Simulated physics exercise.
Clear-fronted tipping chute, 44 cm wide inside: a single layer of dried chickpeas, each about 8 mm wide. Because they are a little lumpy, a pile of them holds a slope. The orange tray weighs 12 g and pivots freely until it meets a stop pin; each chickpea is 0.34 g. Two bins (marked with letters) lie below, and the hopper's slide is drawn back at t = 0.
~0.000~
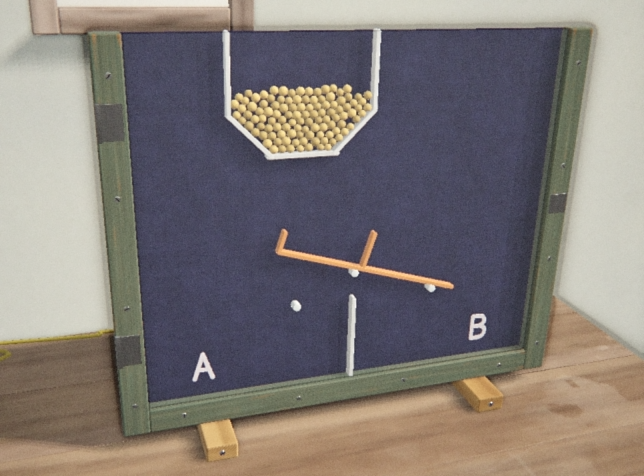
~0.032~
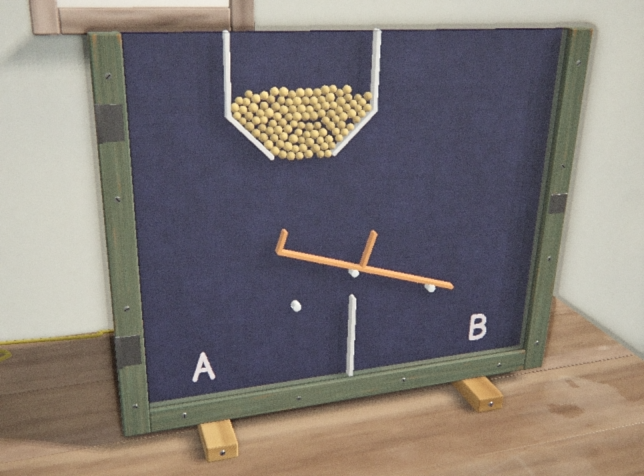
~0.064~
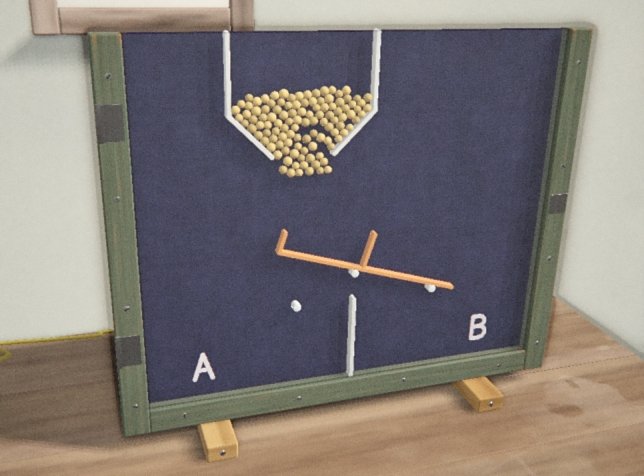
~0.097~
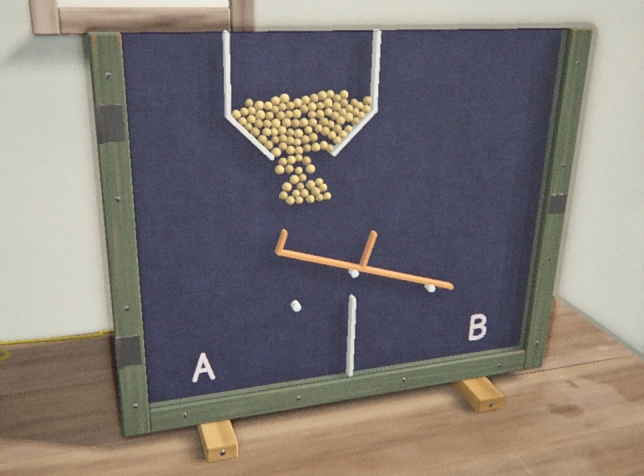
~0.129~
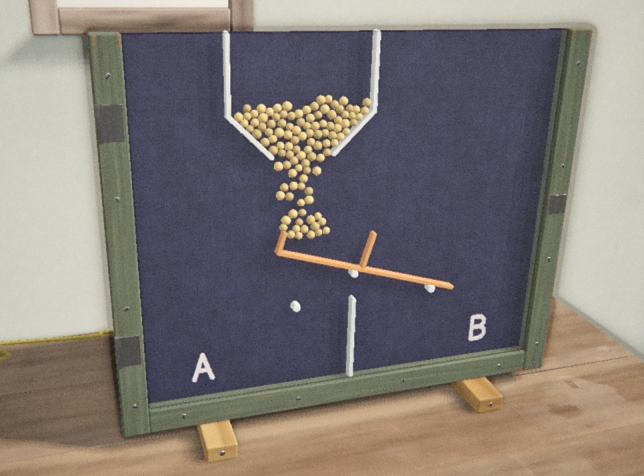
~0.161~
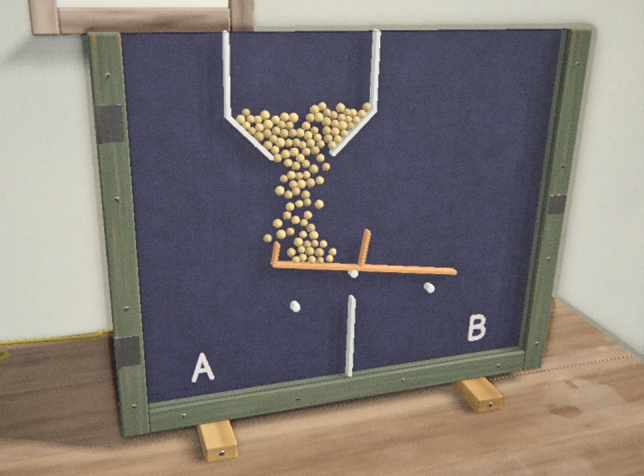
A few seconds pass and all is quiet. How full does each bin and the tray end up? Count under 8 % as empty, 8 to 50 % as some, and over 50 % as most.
Result: Bin A most, bin B empty, tray some.
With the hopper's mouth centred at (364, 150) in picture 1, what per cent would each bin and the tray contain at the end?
Bin A ends with 20 %, bin B with 35 % and the tray with 45 %.
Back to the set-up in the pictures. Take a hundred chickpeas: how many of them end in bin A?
About 55 percent.
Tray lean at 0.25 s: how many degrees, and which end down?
Tilt: About 25 degrees; low end: Left.
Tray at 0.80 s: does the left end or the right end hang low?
Its left end is down.
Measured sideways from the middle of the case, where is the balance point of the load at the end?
Offset: About 10 cm, left side.
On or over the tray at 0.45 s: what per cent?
It comes to close to 60 in a hundred.
After 0.25 s 75 % have left the hopper; tray left end down 26°; on or over it 70 %, past it to the left 5 %, to the right 0 %.
After 0.45 s 100 % have left the hopper; tray left end down 26°; on or over it 60 %, past it to the left 40 %, to the right 0 %.
After 0.80 s 100 % have left the hopper; tray left end down 26°; on or over it 45 %, past it to the left 55 %, to the right 0 %.
Settled by 1.7 s, bin A 55 %, bin B 0 %, tray 45 %; tray left end down 26°.
